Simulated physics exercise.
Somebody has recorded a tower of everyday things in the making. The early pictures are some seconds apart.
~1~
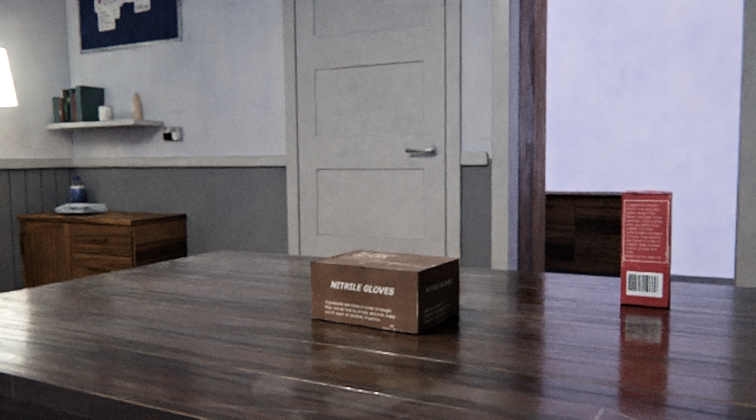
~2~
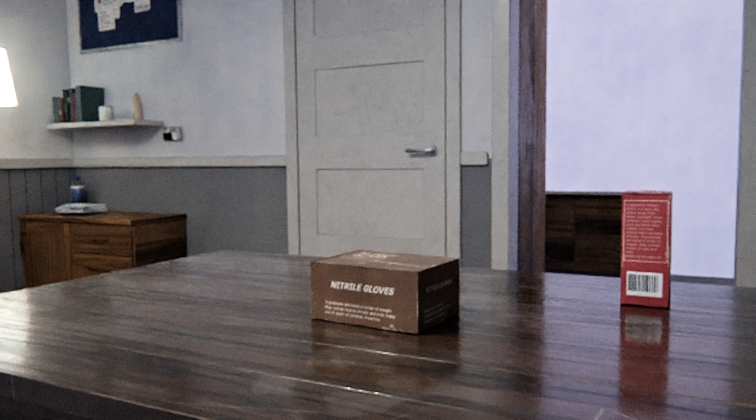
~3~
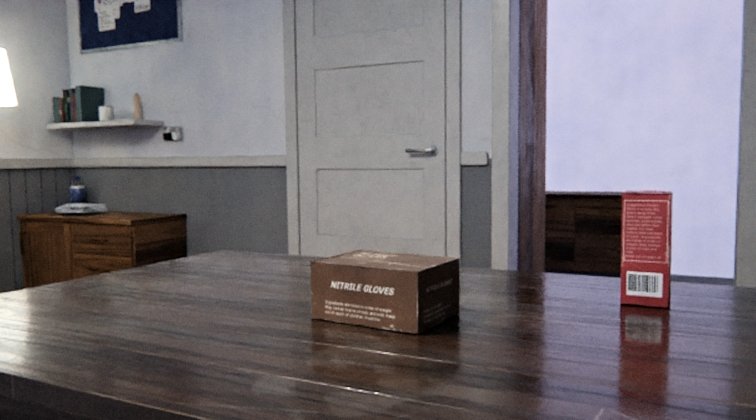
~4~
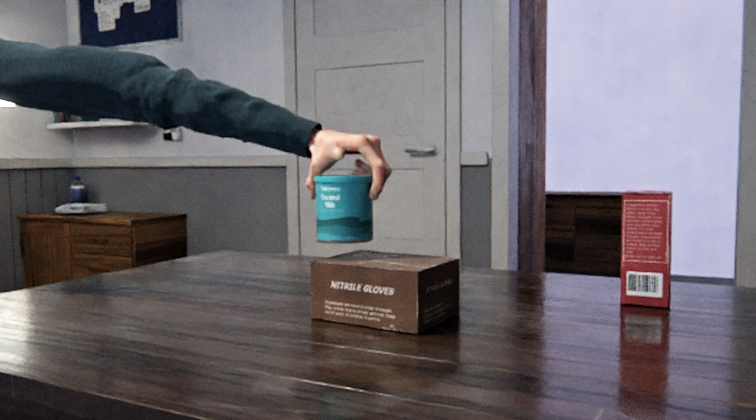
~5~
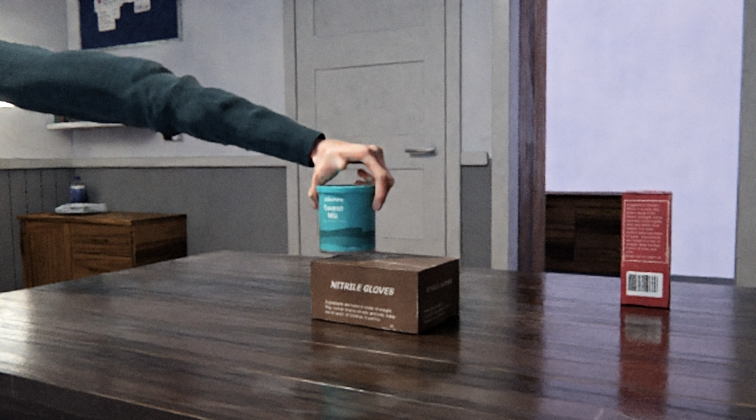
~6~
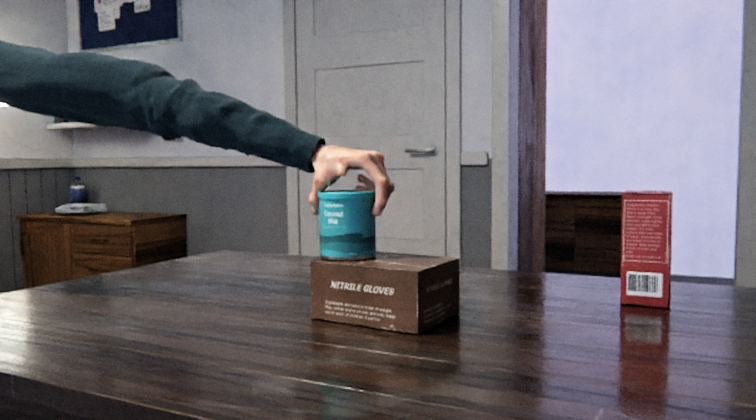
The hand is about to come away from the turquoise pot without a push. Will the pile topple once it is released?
No, it stays put.
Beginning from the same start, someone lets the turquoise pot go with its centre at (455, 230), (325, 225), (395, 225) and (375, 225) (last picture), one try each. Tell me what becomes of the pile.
Collapses; collapses; stays standing; stays standing.
Then, 0.50 s on from there, no change.
Then, 1.30 s on from there, turquoise pot resting near (347, 224).
In the end, all 3 unmoved. At the end, from the last picture's camera, turquoise pot near (347, 224). The pile stays up.
